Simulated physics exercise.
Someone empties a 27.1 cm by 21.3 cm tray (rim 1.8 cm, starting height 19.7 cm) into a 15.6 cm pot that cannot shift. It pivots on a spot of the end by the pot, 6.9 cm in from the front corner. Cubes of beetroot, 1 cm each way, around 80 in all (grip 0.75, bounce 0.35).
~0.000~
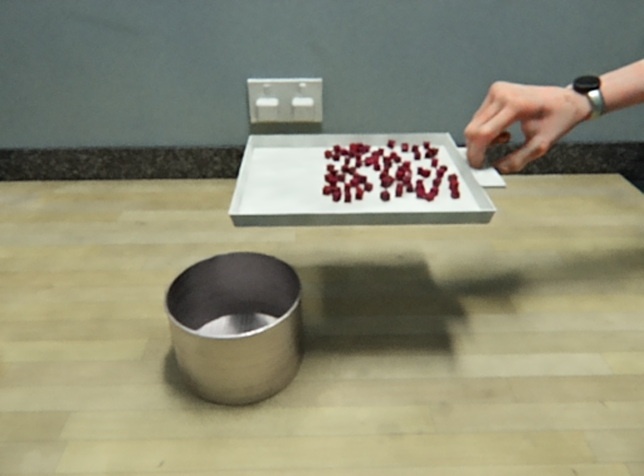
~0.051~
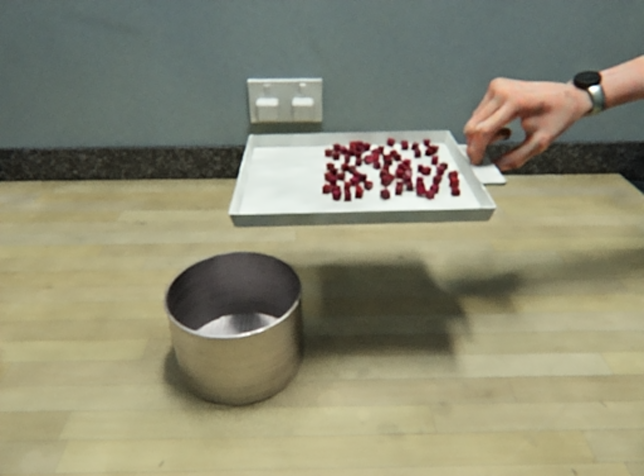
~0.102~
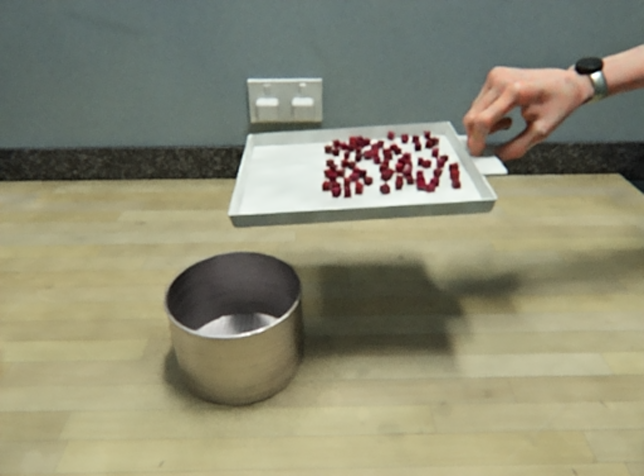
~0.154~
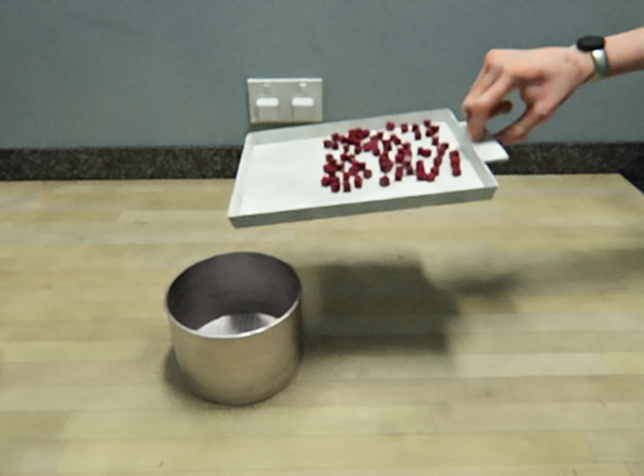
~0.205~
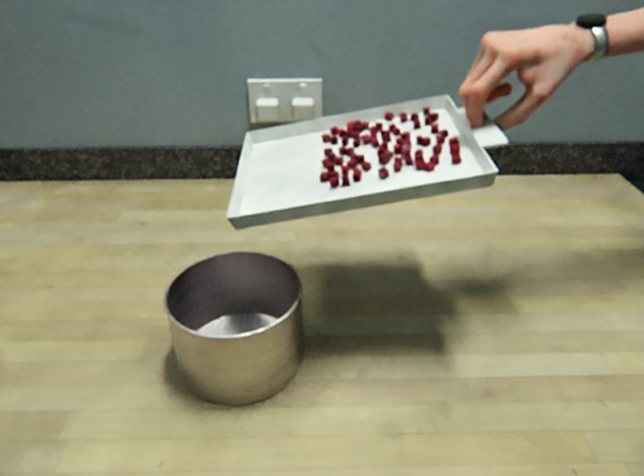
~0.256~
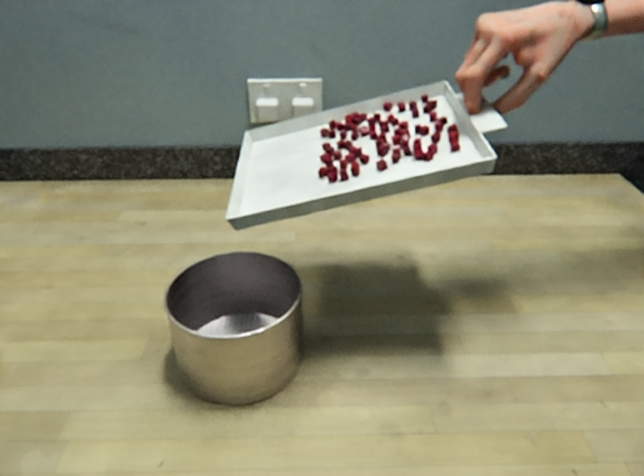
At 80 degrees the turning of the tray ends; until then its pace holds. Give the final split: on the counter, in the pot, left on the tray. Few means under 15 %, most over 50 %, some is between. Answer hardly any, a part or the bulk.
Counter: A part, pot: A part, tray: A part.
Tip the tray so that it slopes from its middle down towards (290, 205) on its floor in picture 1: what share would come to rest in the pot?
About 65 per cent.
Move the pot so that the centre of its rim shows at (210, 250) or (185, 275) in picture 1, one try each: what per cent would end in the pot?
About 35 and 55 per cent.
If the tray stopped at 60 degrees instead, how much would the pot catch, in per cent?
It would be near 20 per cent.
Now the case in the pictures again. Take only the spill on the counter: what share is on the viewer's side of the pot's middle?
Roughly 40 per cent.
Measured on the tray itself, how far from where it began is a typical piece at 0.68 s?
Some 5 cm.
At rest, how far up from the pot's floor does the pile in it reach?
Some 1.0 cm.
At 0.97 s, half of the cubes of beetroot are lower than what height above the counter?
About 20 cm.
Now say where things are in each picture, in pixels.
The first picture shows tray tilt 0 degrees, front corners at (234, 212) and (491, 208); middle of the pieces at (386, 171); pot at (234, 289).
The second picture shows tray tilt 1 degrees, front corners at (233, 212) and (491, 206); middle of the pieces at (386, 169).
The third picture shows tray tilt 3 degrees, front corners at (233, 213) and (492, 197), lowest corner left front; middle of the pieces at (386, 164).
The fourth picture shows tray tilt 7 degrees, front corners at (232, 214) and (493, 184), lowest corner left front; middle of the pieces at (386, 155).
The fifth picture shows tray tilt 11 degrees, front corners at (231, 215) and (492, 170), lowest corner left front; middle of the pieces at (385, 146).
The sixth picture shows tray tilt 14 degrees, front corners at (230, 216) and (491, 156), lowest corner left front; middle of the pieces at (383, 137); pot at (234, 289). The tray's pace is about 75 degrees a second.
After 0.68 s, tilt 46 degrees; the tray holds 100 %, the pot 0 %.
After 0.97 s, tilt 67 degrees; the tray holds 55 %, the pot 10 %.
After 1.36 s, tilt 80 degrees; the tray holds 40 %, the pot 25 %.
In the end, at 2.3 s, counter 35 %, pot 25 %, tray 40 %.
